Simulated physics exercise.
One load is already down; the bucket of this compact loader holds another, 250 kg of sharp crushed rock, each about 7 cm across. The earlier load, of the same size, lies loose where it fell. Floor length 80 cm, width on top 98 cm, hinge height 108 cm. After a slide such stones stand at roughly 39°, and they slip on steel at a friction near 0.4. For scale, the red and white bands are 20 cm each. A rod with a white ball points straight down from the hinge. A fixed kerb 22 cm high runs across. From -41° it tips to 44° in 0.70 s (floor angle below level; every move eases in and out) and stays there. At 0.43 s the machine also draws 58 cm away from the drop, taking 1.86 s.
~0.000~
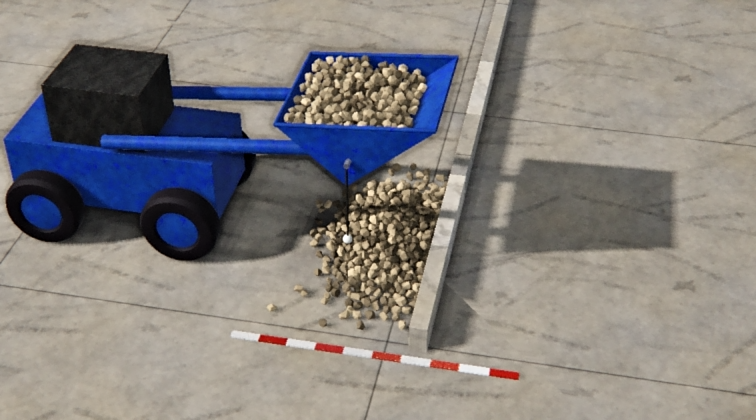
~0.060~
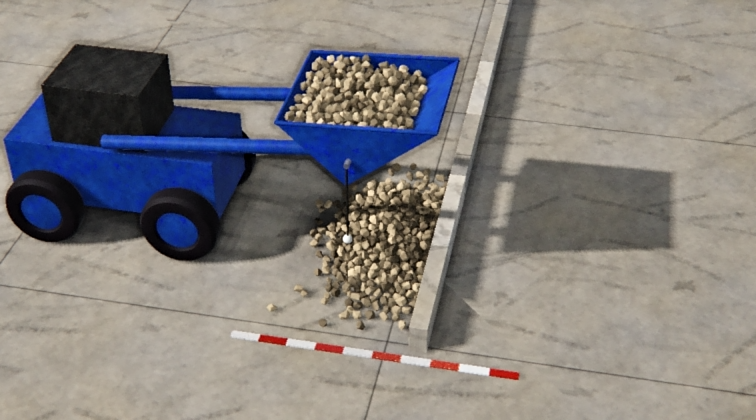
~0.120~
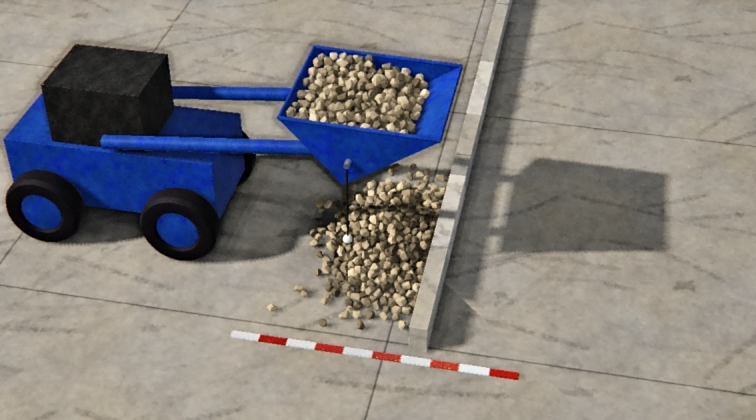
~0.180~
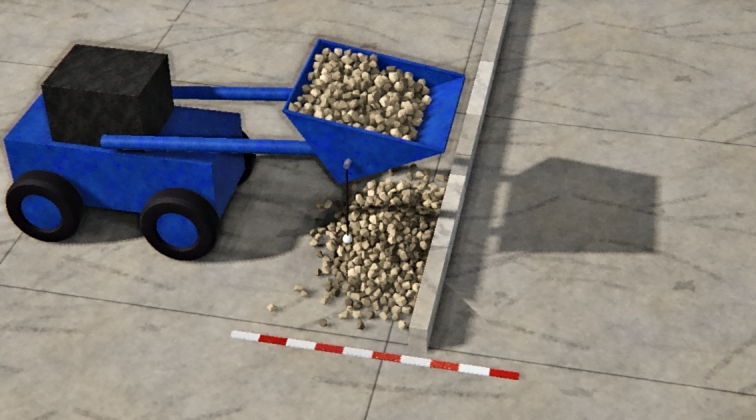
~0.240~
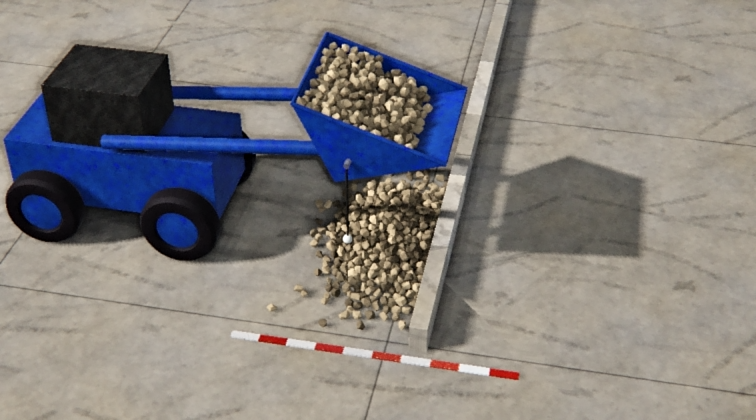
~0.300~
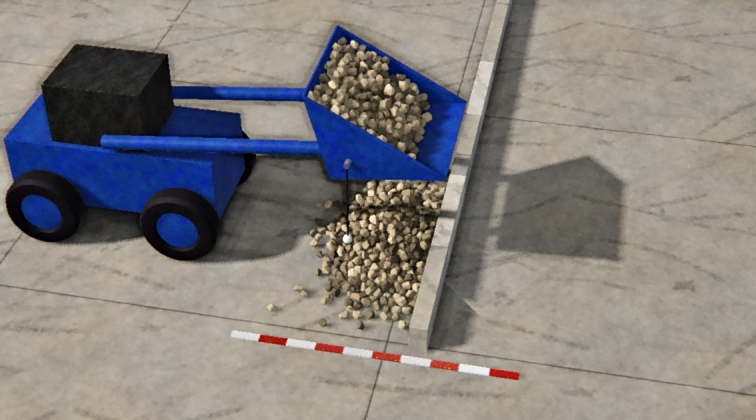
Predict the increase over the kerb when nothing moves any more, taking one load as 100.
Some 35 per cent is added.
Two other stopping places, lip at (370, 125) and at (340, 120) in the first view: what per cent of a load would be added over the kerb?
About 5 and 0 per cent.
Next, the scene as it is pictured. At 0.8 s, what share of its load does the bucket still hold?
It holds some 65 per cent.
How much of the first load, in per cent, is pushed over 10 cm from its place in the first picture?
About 0 per cent.
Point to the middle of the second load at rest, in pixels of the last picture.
Around (431, 233).
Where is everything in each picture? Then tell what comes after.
The first picture shows lip at (436, 131), floor tilted -41°, highest stones at (373, 80). The earlier load is highest near (395, 211), 27 cm above ground level, 100 % on this side of the kerb.
The second picture shows lip at (437, 134), floor tilted -39°, highest stones at (368, 79); the stones move at 0.2 m/s on average.
In the third picture, the bucket is at -34°, its lip at (441, 141); the top of the load is at (349, 76); the stones move at 0.4 m/s on average.
The fourth picture shows lip at (444, 152), floor tilted -27°, highest stones at (325, 69); the stones move at 0.5 m/s on average.
The fifth picture shows lip at (446, 165), floor tilted -18°, highest stones at (329, 63); the stones move at 0.6 m/s on average.
In the sixth picture, the bucket is at -7°, its lip at (445, 180); the top of the load is at (338, 56); the stones move at 0.7 m/s on average.
After 0.5 s the floor is at 30°; in per cent of one load, 100 in the bucket, 100 on this side of the kerb; the foremost stones are at (430, 246).
After 0.8 s the floor is at 44°; in per cent of one load, 65 in the bucket, 135 on this side of the kerb; the foremost stones are at (450, 213).
After 2.7 s the floor is at 44°; in per cent of one load, 0 in the bucket, 165 on this side of the kerb, 35 over the kerb; the foremost stones are at (607, 258).
After 5.2 s the floor is at 44°; in per cent of one load, 0 in the bucket, 165 on this side of the kerb, 35 over the kerb; the foremost stones are at (607, 258). Net gain over the kerb, 35.
